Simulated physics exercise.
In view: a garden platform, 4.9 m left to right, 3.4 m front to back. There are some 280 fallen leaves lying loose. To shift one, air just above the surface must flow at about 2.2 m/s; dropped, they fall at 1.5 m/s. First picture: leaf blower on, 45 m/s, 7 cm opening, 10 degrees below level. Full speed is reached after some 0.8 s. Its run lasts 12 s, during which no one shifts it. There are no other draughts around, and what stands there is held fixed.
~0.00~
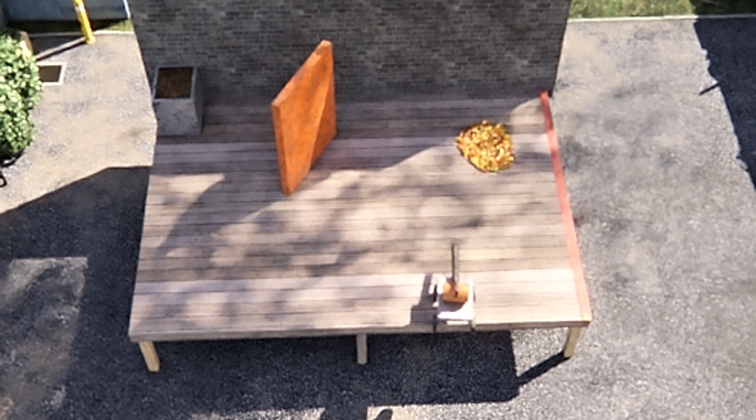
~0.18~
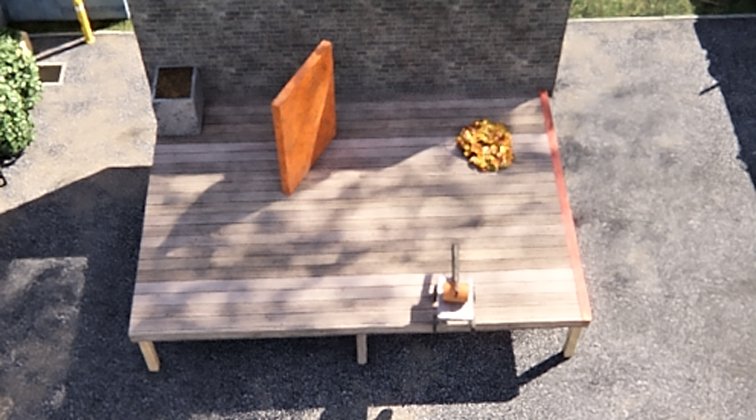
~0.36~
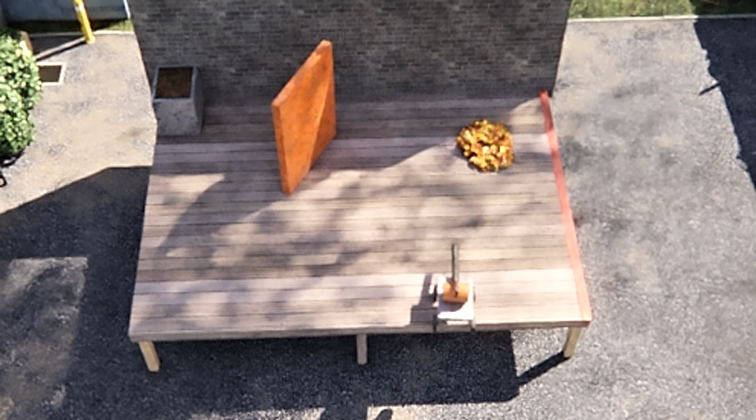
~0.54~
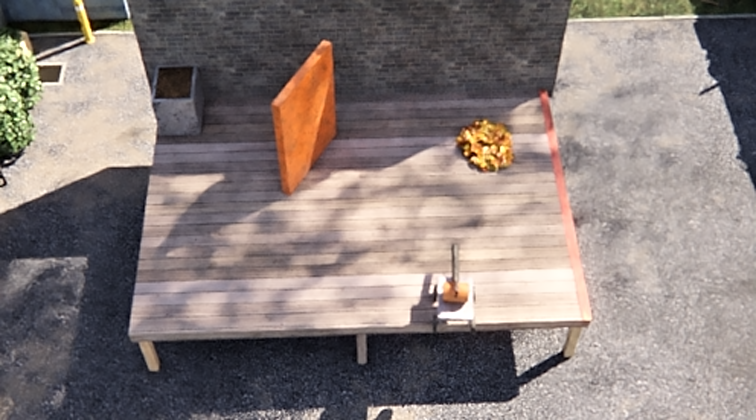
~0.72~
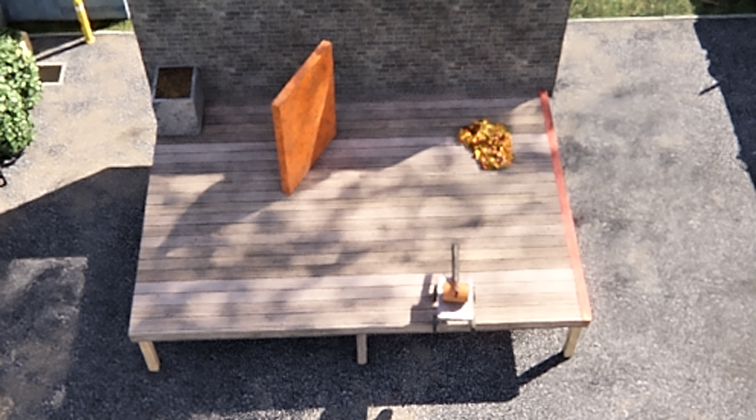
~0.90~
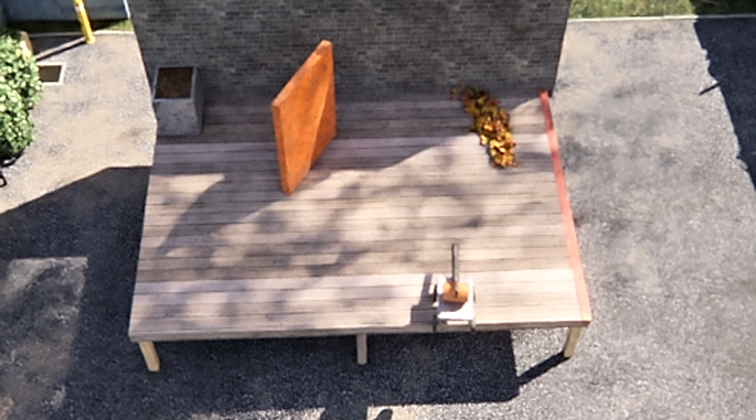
On a wooden garden platform against a brick wall, an orange screen, a planter and a small device near the front edge stand still, while a round heap of yellow-brown leaves lies unmoving at first. Then the heap loosens and shifts backward, stretching into a ragged strip toward the wall.
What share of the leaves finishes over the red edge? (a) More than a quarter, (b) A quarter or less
The answer is a.
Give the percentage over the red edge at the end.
About 100 %.
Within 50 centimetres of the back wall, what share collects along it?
About 0 per cent.
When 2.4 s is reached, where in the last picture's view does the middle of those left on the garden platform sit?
Look about (533, 110) in the last picture.
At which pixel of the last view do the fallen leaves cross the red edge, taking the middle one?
The middle of the crossings lies near (550, 105) in the last picture.
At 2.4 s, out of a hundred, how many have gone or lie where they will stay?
My guess would be around 50 %.
After 2.4 s, 46 % are on the move or not yet settled, 80 % are over the red edge; the middle of those still in play is near (533, 110).
After 3.8 s, 12 % are on the move or not yet settled, 94 % are over the red edge.
After 6.6 s, 3 % are on the move or not yet settled, 97 % are over the red edge.
After 12.0 s, at the end, 99 % are over the red edge.
